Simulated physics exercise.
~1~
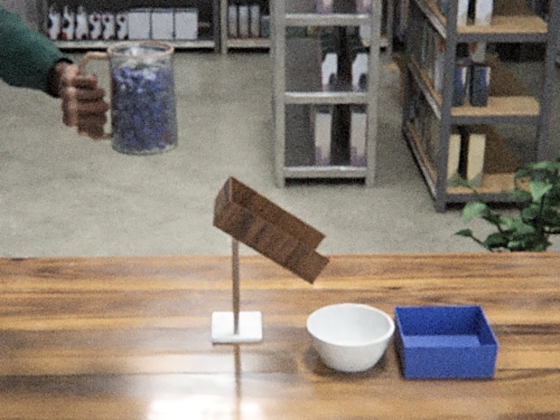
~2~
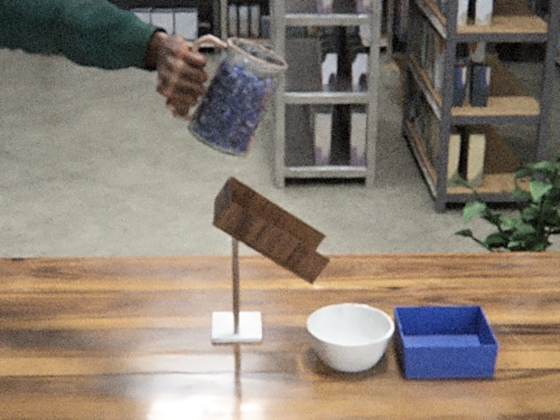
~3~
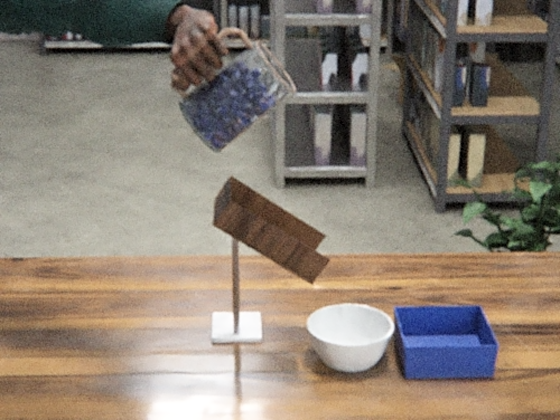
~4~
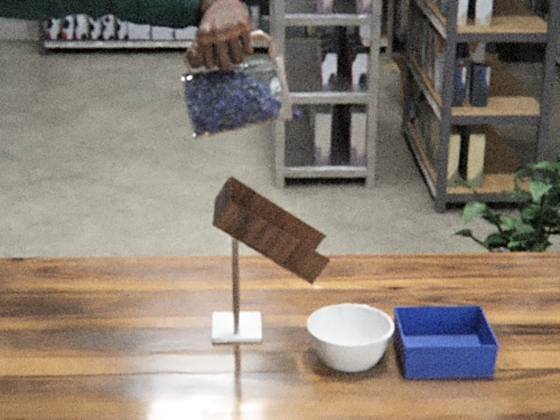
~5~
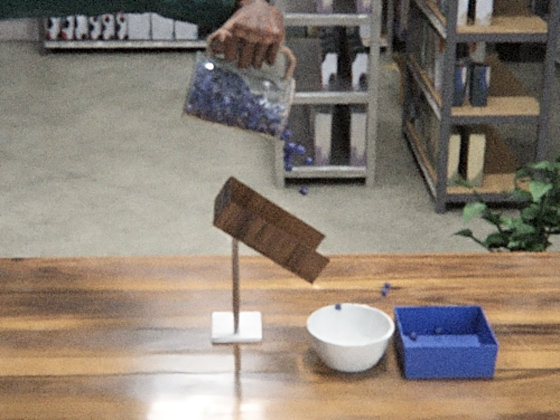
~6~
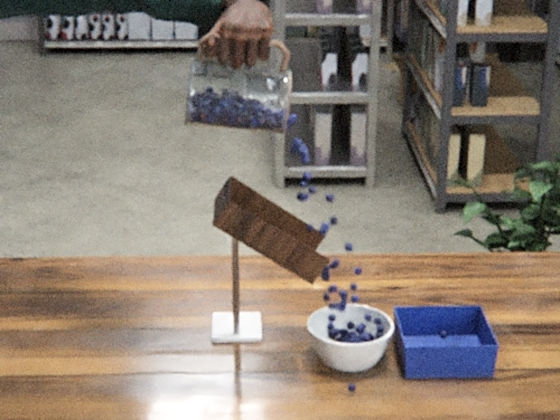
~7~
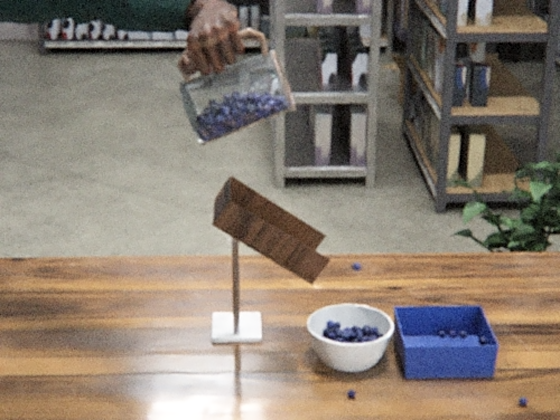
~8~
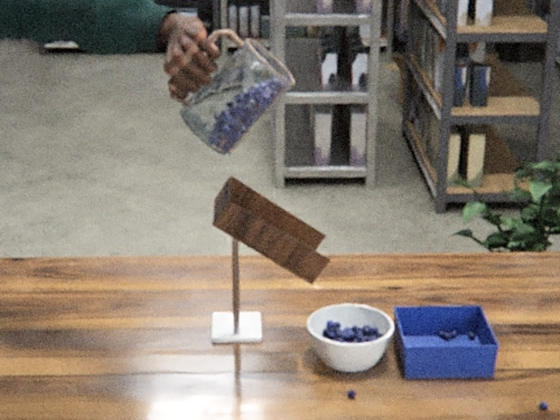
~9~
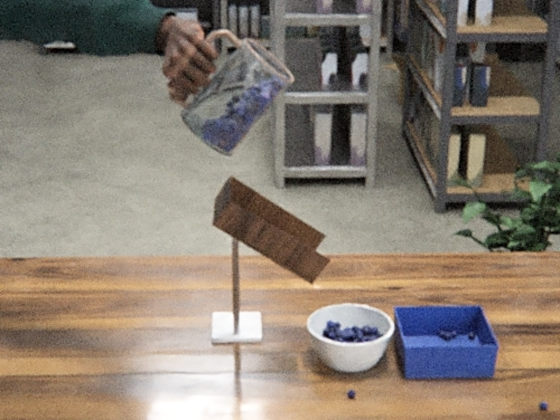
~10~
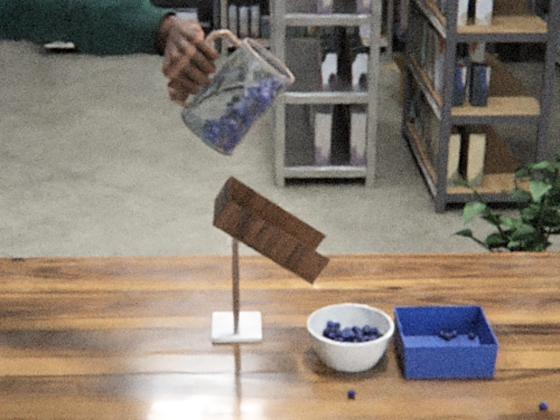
We see a hand tip a clear jug of blueberries above a fixed wooden slope, spilling many into a white bowl and a few into a blue tin and onto the table, before turning it partly back and holding it still, with plenty of berries left inside.
